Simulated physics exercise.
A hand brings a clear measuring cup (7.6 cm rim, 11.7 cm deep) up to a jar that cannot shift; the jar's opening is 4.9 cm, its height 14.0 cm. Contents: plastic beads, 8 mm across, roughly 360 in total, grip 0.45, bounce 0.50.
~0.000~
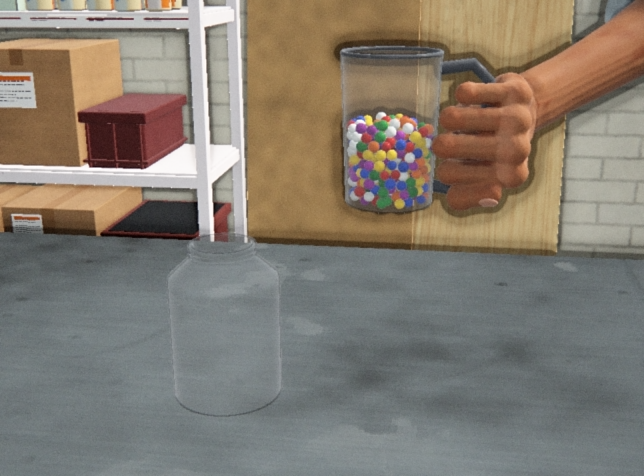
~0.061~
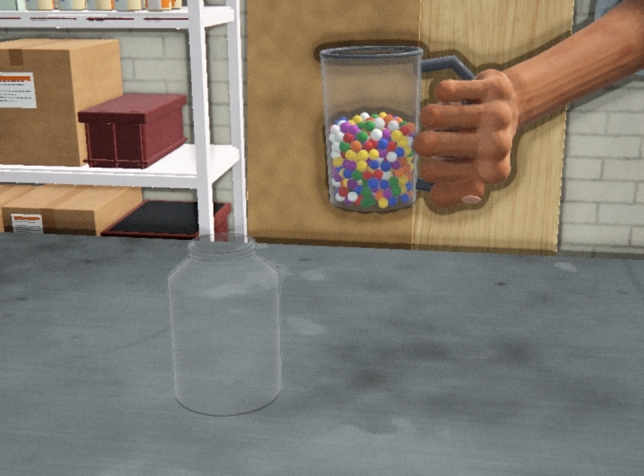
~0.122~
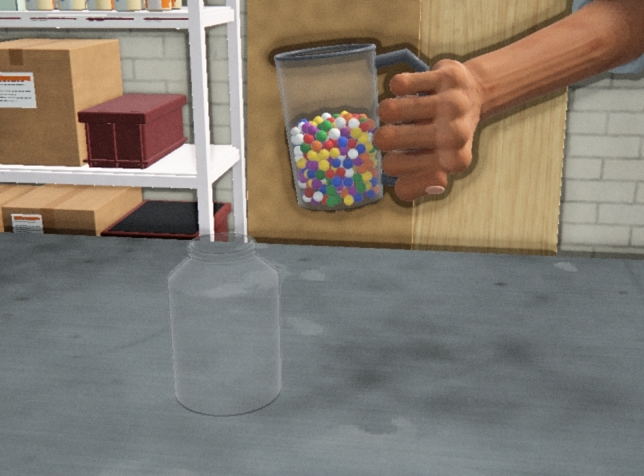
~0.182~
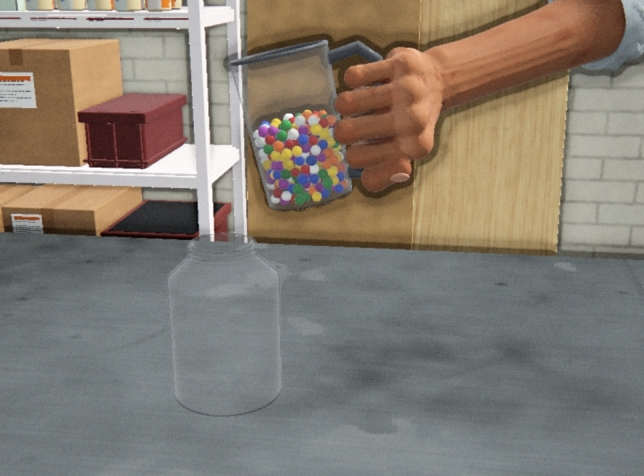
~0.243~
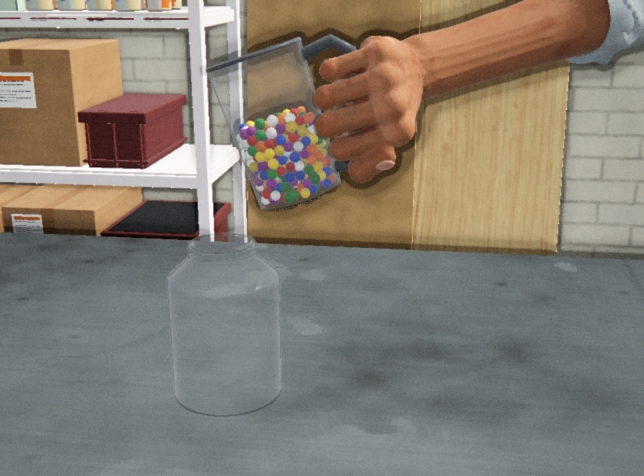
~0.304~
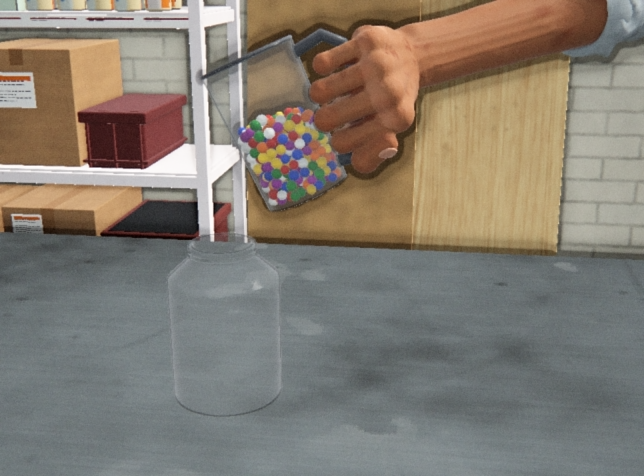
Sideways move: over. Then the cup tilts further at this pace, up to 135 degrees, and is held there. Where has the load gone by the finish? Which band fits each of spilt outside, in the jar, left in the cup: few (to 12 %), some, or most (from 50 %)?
Spilt: A part, jar: The larger part, still above: Very few.
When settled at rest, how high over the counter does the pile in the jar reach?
I'd say close to 4.0 centimetres.
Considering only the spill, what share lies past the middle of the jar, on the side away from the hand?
About 100 per cent.
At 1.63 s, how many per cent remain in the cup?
About 0 percent of the load.
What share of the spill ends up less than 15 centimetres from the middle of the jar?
I'd put it close to 20 %.
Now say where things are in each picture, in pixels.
In the first picture, cup at (390, 129), tilt 0 degrees, lip at (342, 52), moved 0.0 cm; middle of the pieces at (392, 162); jar at (225, 319).
In the second picture, cup at (372, 128), tilt 2 degrees, lip at (322, 53), moved 1.4 cm; middle of the pieces at (375, 161).
In the third picture, cup at (333, 127), tilt 6 degrees, lip at (277, 57), moved 4.5 cm; middle of the pieces at (339, 160).
In the fourth picture, cup at (295, 127), tilt 12 degrees, lip at (233, 63), moved 7.6 cm; middle of the pieces at (304, 158).
In the fifth picture, cup at (278, 126), tilt 18 degrees, lip at (209, 70), moved 9.0 cm; middle of the pieces at (290, 156).
In the sixth picture, cup at (278, 126), tilt 24 degrees, lip at (204, 77), moved 9.0 cm; middle of the pieces at (293, 155); jar at (225, 319). Its pace works out near 100 degrees a second.
Then, at 0.83 s, tilt 76 degrees; the cup holds 100 %, the jar 0 %.
After 1.19 s, tilt 112 degrees; the cup holds 90 %, the jar 0 %.
After 1.63 s, tilt 135 degrees; the cup holds 0 %, the jar 75 %.
At rest (2.6 s), spilt 25 %, jar 75 %, still above 0 %.
